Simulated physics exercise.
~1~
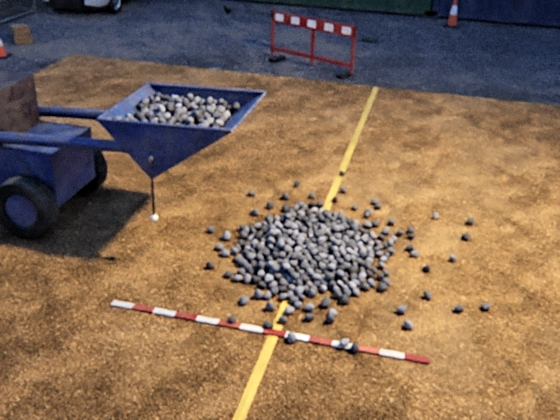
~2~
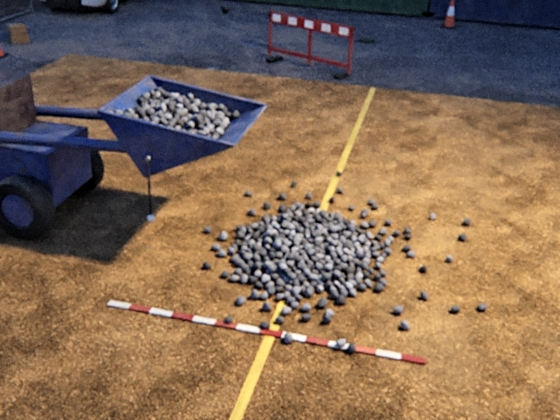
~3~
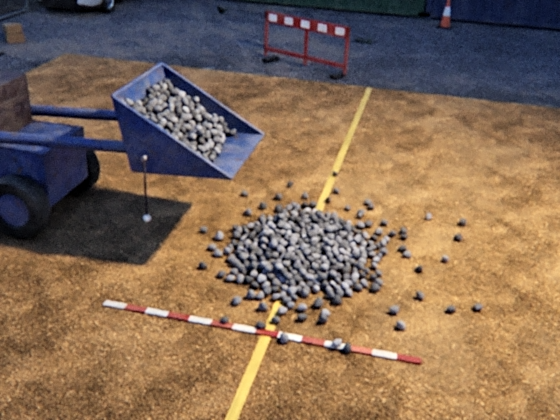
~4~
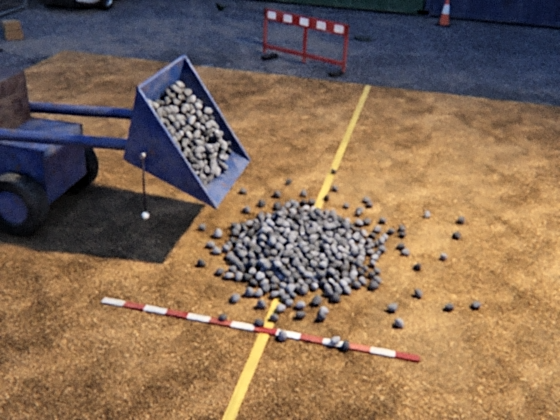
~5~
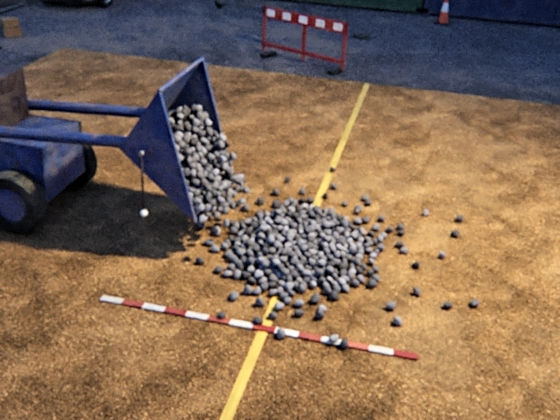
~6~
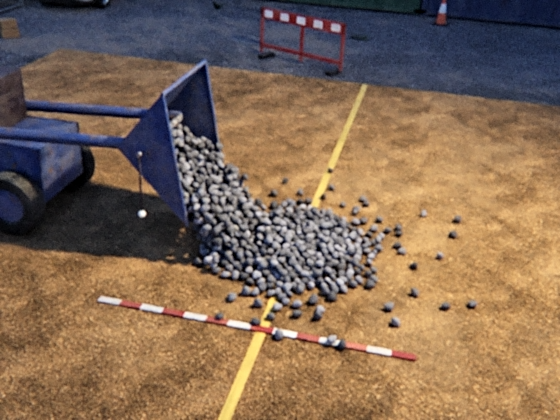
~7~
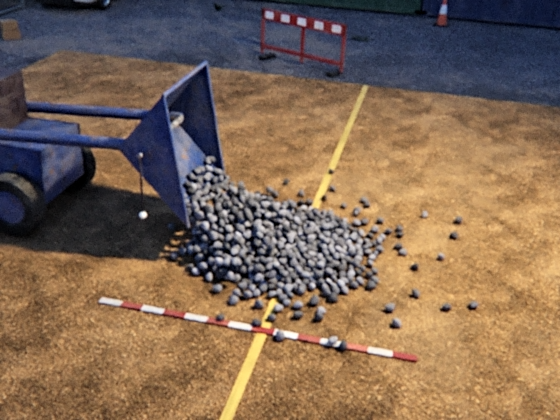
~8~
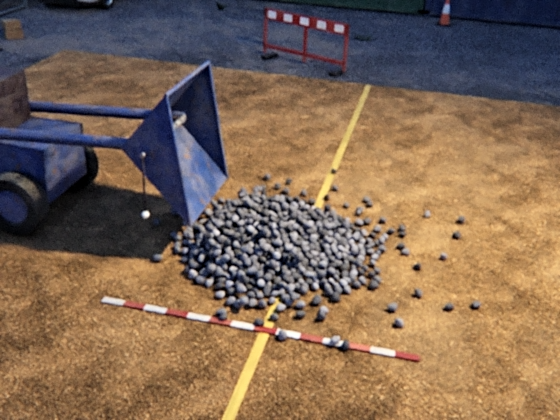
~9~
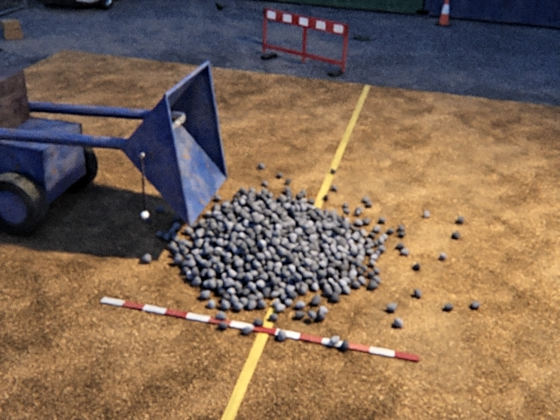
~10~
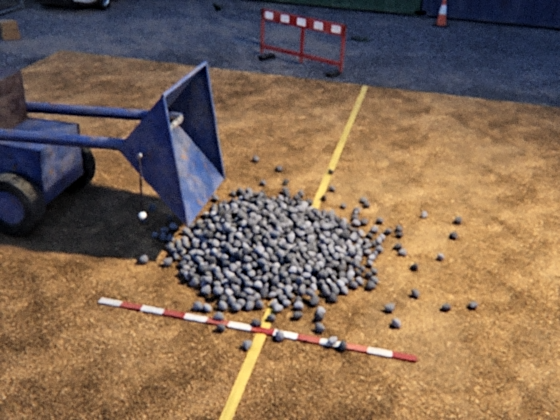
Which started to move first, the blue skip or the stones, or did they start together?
The blue skip started to move first. It was already tilting well before the stones began to slide down toward its lip.
